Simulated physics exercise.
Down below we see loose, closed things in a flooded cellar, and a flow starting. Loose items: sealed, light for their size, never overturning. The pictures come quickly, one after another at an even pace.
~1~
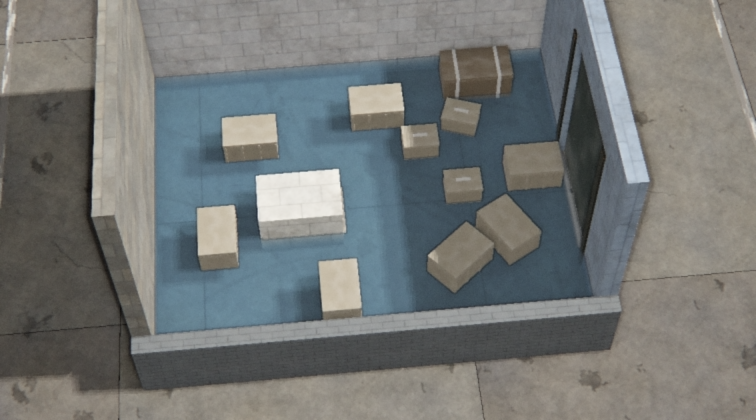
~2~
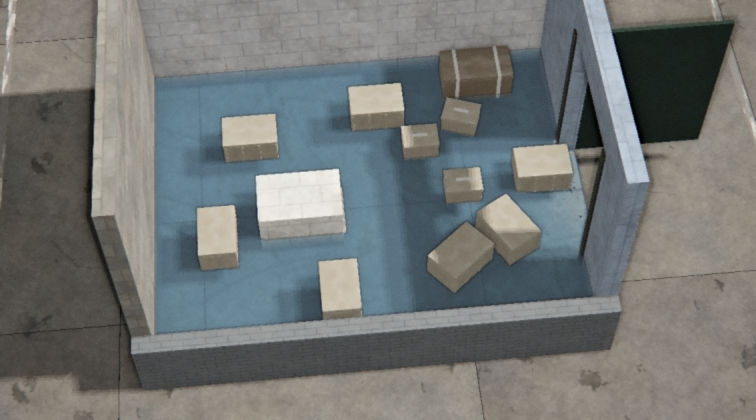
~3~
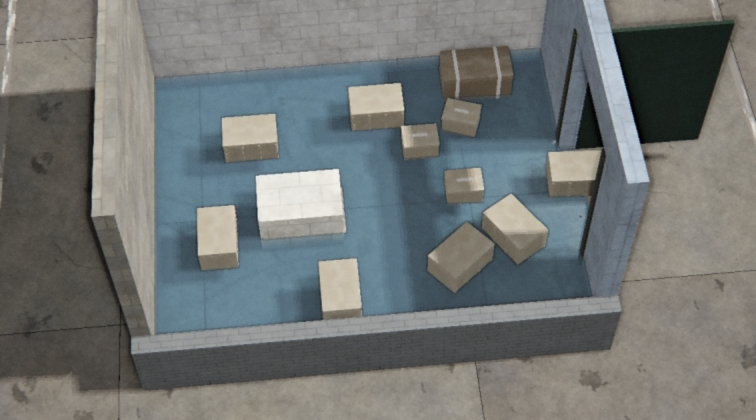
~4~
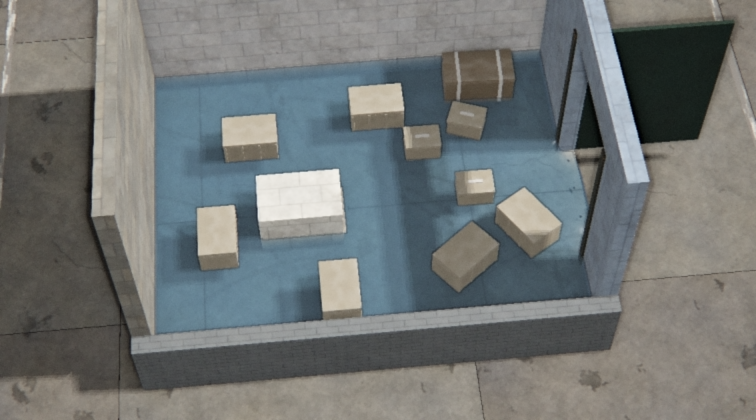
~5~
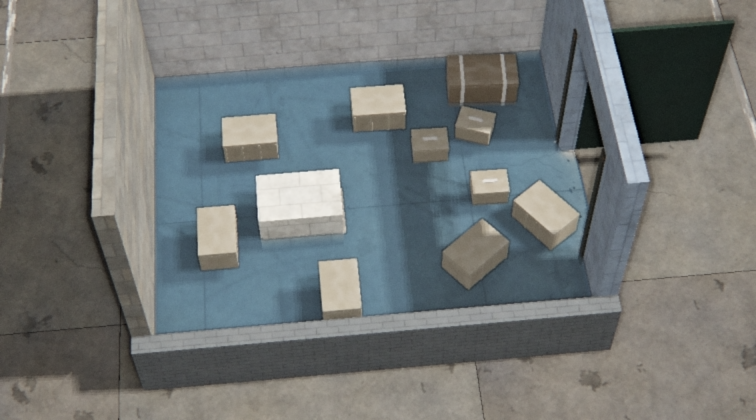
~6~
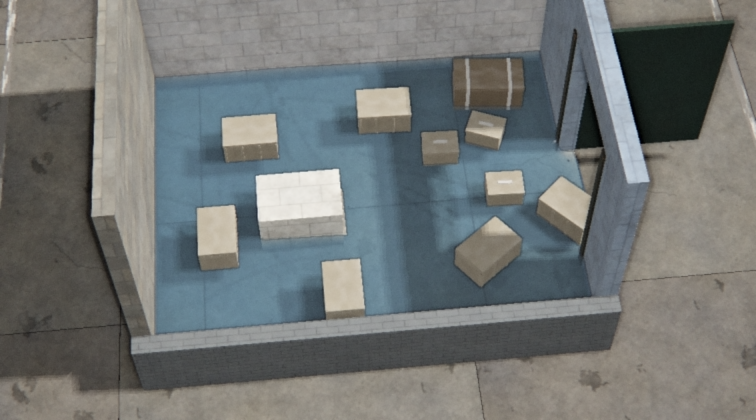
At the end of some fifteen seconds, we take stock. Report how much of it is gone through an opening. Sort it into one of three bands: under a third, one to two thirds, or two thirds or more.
It falls in the top band, two thirds or more.
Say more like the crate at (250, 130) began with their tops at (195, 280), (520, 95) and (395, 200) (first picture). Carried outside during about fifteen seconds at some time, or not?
In order: Never exits; exits; exits.
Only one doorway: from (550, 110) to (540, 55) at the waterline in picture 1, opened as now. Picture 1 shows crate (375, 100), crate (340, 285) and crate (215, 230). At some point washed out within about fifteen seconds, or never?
Swept away, remains, remains.
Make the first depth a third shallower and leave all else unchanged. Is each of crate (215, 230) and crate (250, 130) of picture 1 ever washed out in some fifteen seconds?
Going one by one, I'd say never leaves for the first and never leaves for the second.
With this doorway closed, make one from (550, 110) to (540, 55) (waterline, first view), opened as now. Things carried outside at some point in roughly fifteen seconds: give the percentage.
Estimate: Around 60 per cent.
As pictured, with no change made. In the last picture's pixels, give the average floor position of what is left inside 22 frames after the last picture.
On the floor of the last picture, roughly (426, 228).
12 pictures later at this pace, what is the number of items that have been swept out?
6.
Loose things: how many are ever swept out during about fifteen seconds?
It totals 9.
A moment on, 2 of 11 are out; 9 afloat.
Next, 6 of 11 are out; 5 afloat.
Later, 7 of 11 are out; 4 afloat.
In the end, 9 of 11 are out; 2 afloat.
